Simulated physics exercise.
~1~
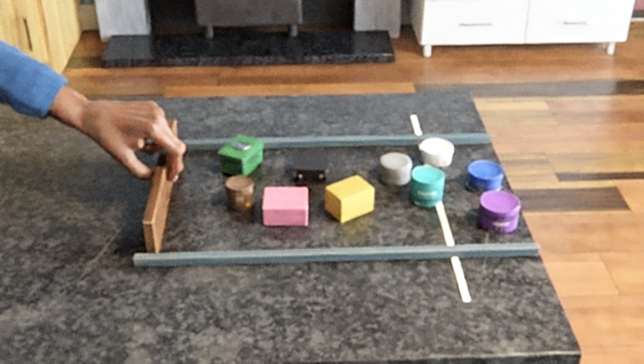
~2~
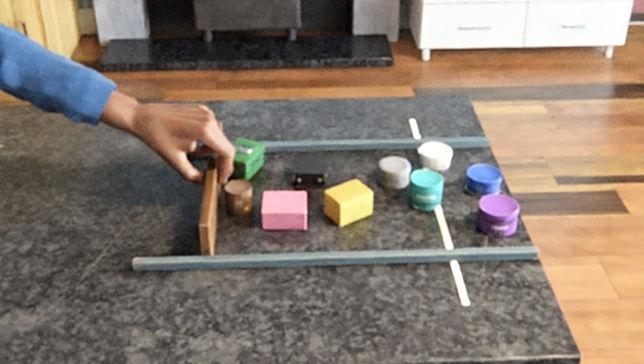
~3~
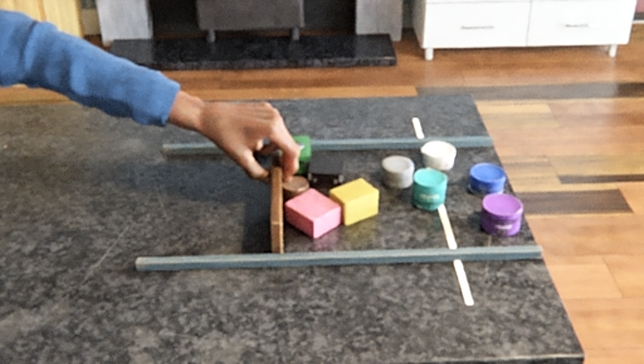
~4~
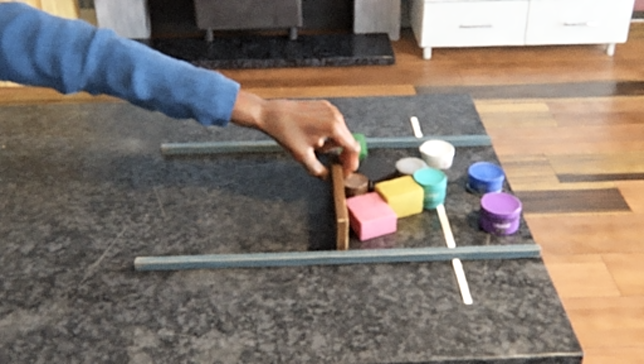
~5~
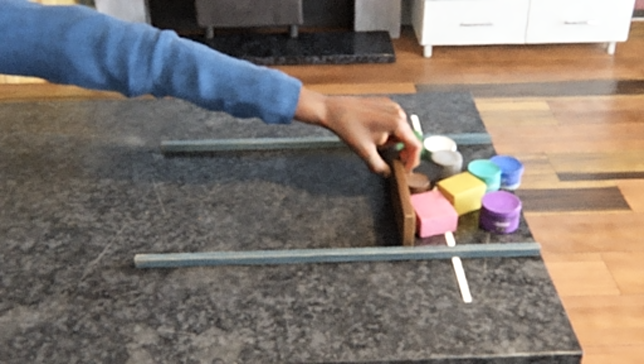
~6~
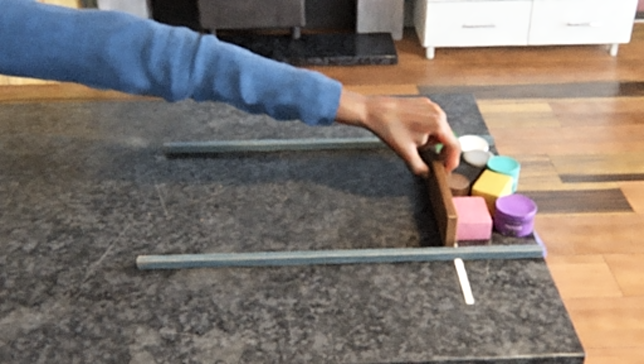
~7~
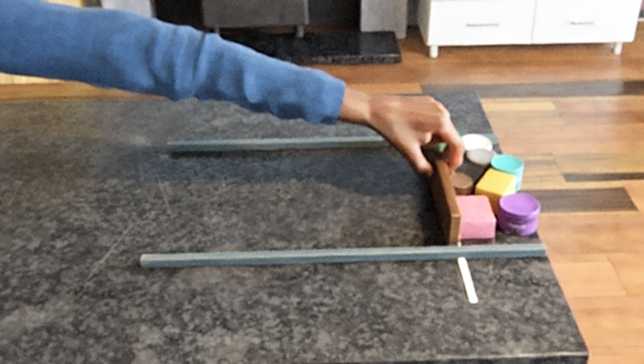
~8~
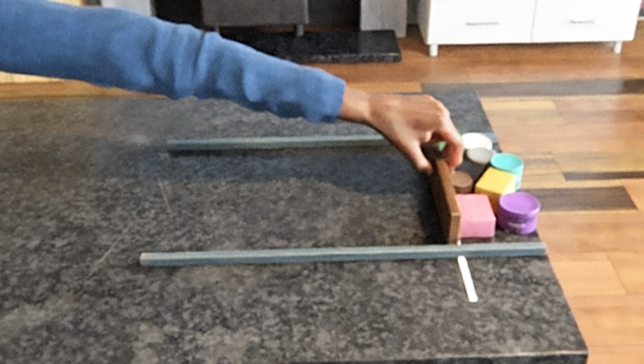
A hand sliding an upright wooden board rightward, bunching blocks and tubs at the table's end, the blue pot dropping off.
